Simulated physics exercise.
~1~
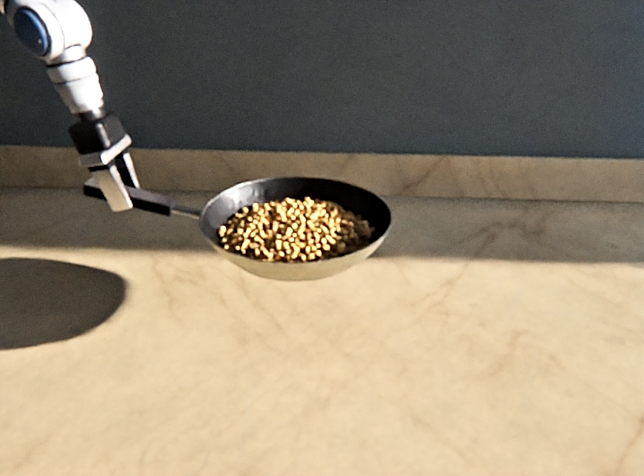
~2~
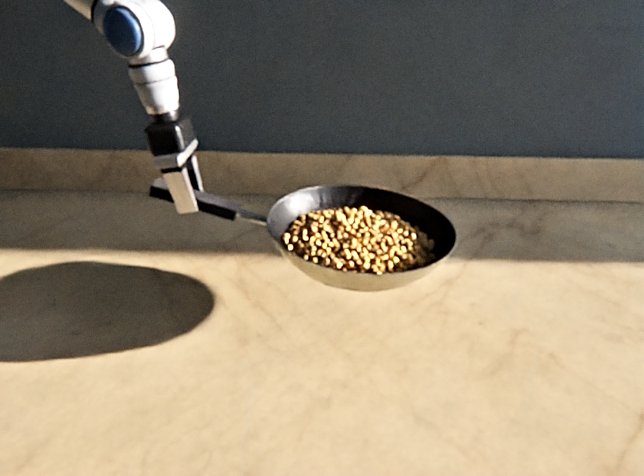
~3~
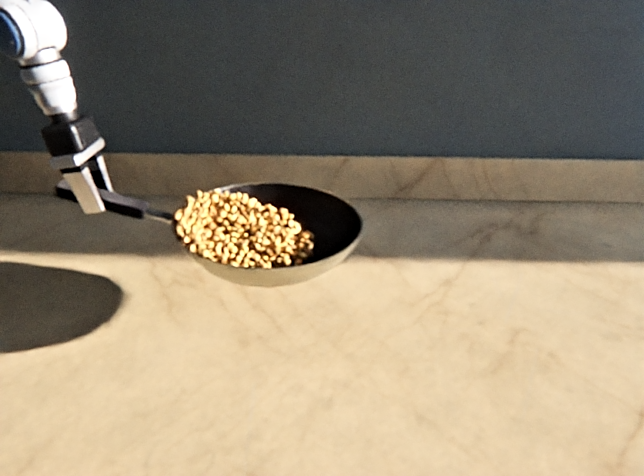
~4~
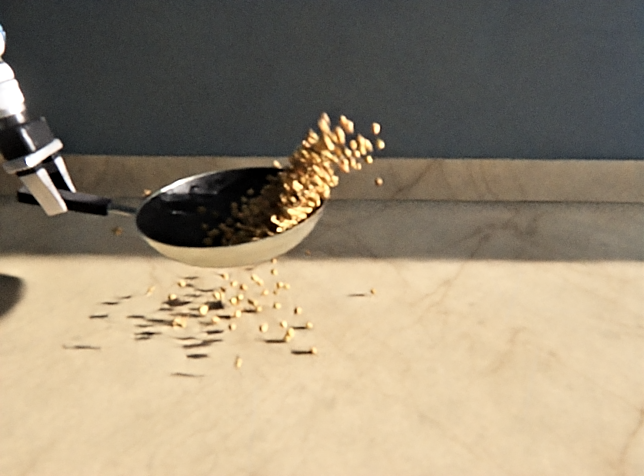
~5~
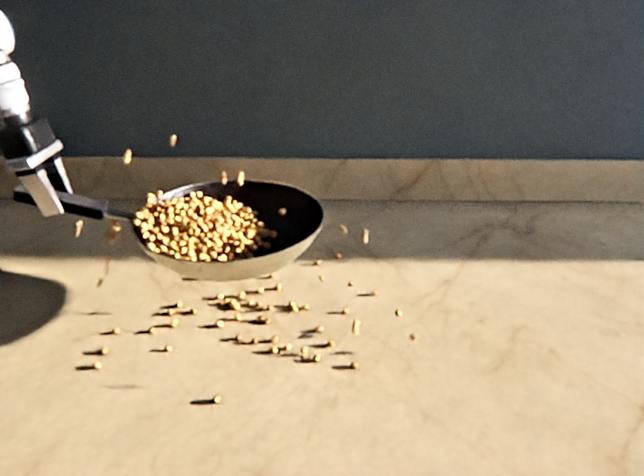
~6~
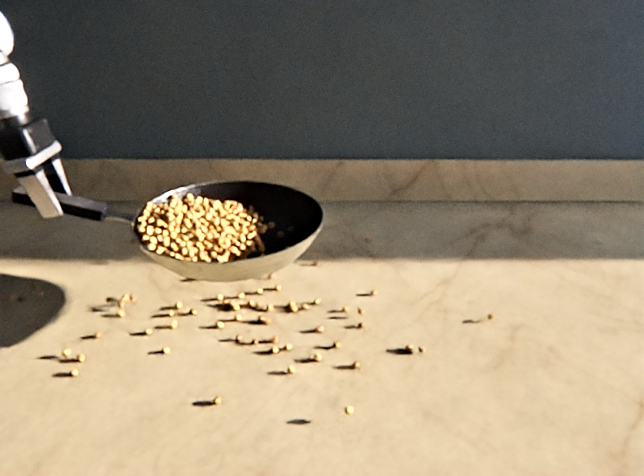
A dark frying pan heaped with small golden chickpeas is held by its handle in the grip of a white and black robot arm at the left. It hovers over a sunlit, beige marble-like counter before a dark grey wall, seen from slightly above. The pan shifts right, then swings back left, and the chickpeas slide toward the handle. As it continues left, they surge up over the right rim, some scattering below. Most settle back on the pan's left side while stragglers drop, and the pan ends still, with chickpeas strewn across the counter.
